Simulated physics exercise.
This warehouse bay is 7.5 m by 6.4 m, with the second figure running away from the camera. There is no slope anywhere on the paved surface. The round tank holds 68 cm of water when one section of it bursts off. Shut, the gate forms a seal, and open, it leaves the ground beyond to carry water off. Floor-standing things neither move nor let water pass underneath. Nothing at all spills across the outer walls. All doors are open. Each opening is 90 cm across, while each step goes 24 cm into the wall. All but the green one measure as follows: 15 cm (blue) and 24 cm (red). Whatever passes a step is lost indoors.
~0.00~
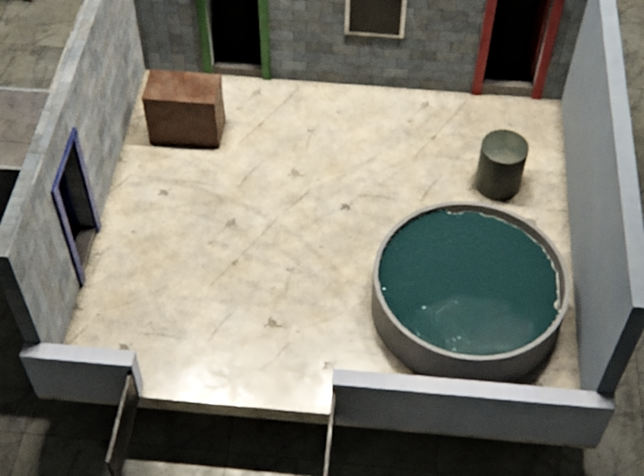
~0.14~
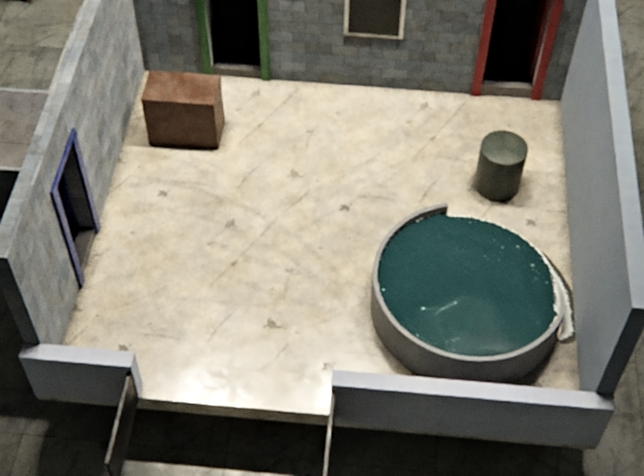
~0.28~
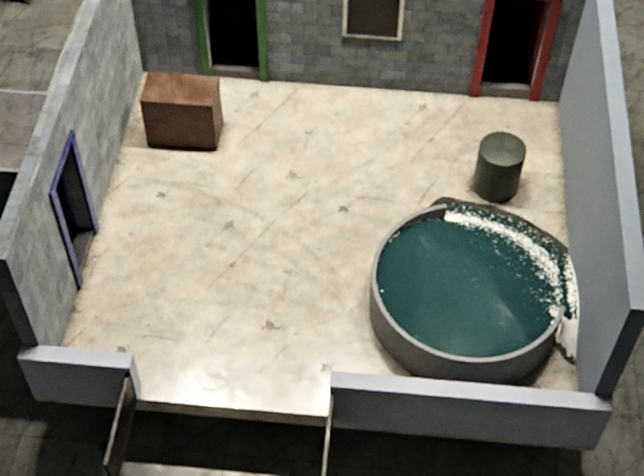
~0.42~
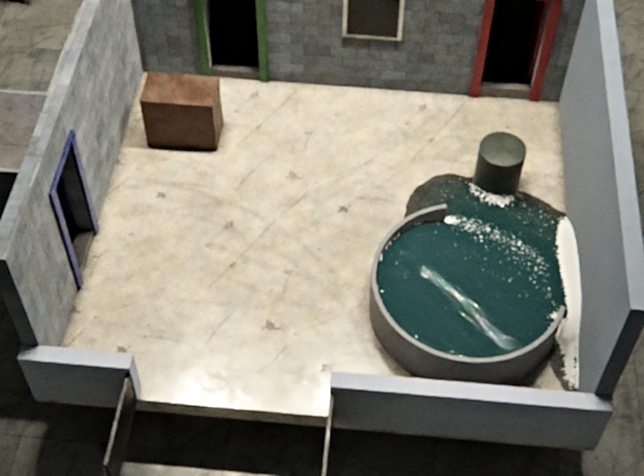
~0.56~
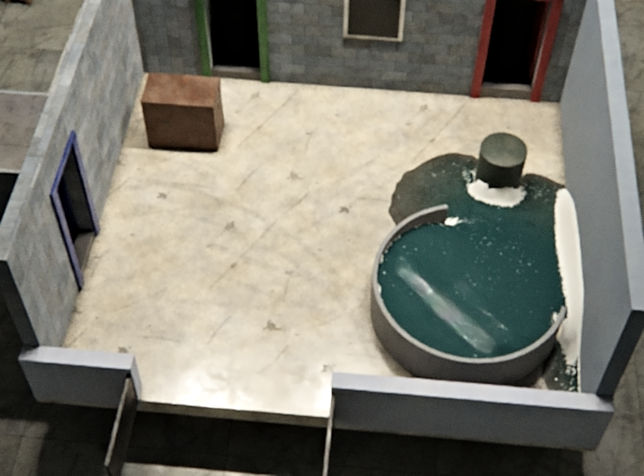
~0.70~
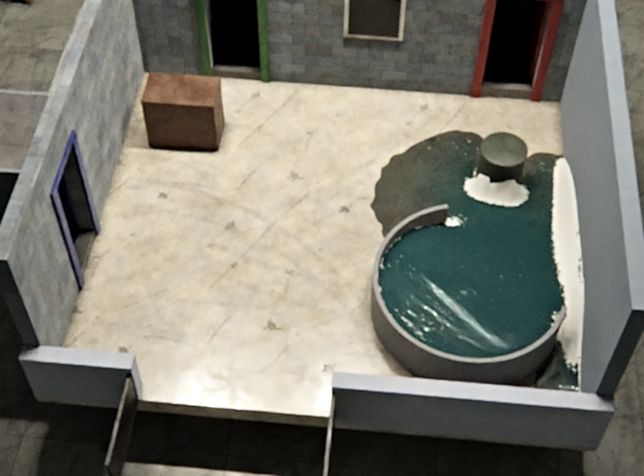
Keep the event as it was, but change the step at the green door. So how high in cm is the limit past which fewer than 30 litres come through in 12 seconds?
The limit is about 13 cm.
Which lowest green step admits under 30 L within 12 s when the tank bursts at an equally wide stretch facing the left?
Roughly 11.5 cm.
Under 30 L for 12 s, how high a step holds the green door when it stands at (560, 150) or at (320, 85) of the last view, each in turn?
You'd want about 14.0 cm there first, then about 9.0 cm.
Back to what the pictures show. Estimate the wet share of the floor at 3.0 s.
Approximately 50 % of the floor.
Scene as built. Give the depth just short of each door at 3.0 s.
Reading in centimetres: Blue = 0, red = 35, green = 3.
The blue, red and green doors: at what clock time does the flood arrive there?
Arrival times - blue 5.0 s, red 1.3 s, green 2.6 s.
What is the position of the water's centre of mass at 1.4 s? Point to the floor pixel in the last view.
(489, 269).
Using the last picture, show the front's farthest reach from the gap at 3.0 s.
The farthest wet point sits near (203, 80).
After 1.4 s water covers 25 % of the floor, deepest (51 cm) near (506, 210); it has not reached the green door.
After 3.0 s water covers 50 % of the floor, deepest (40 cm) near (555, 105); 3 cm at the green door, 0 litres in over its 19 cm step.
After 12.0 s water covers 100 % of the floor, deepest (14 cm) near (55, 377); 11 cm at the green door, 3 litres in over its 19 cm step.
At the green door as built, the water arrived by 2.6 s and peaked near 20 cm at 7.0 s.
With a step of 10.5 cm, 59 litres would have come in within the 12 s; with 14 cm, 20 litres. So under 30 litres takes about 13 cm.
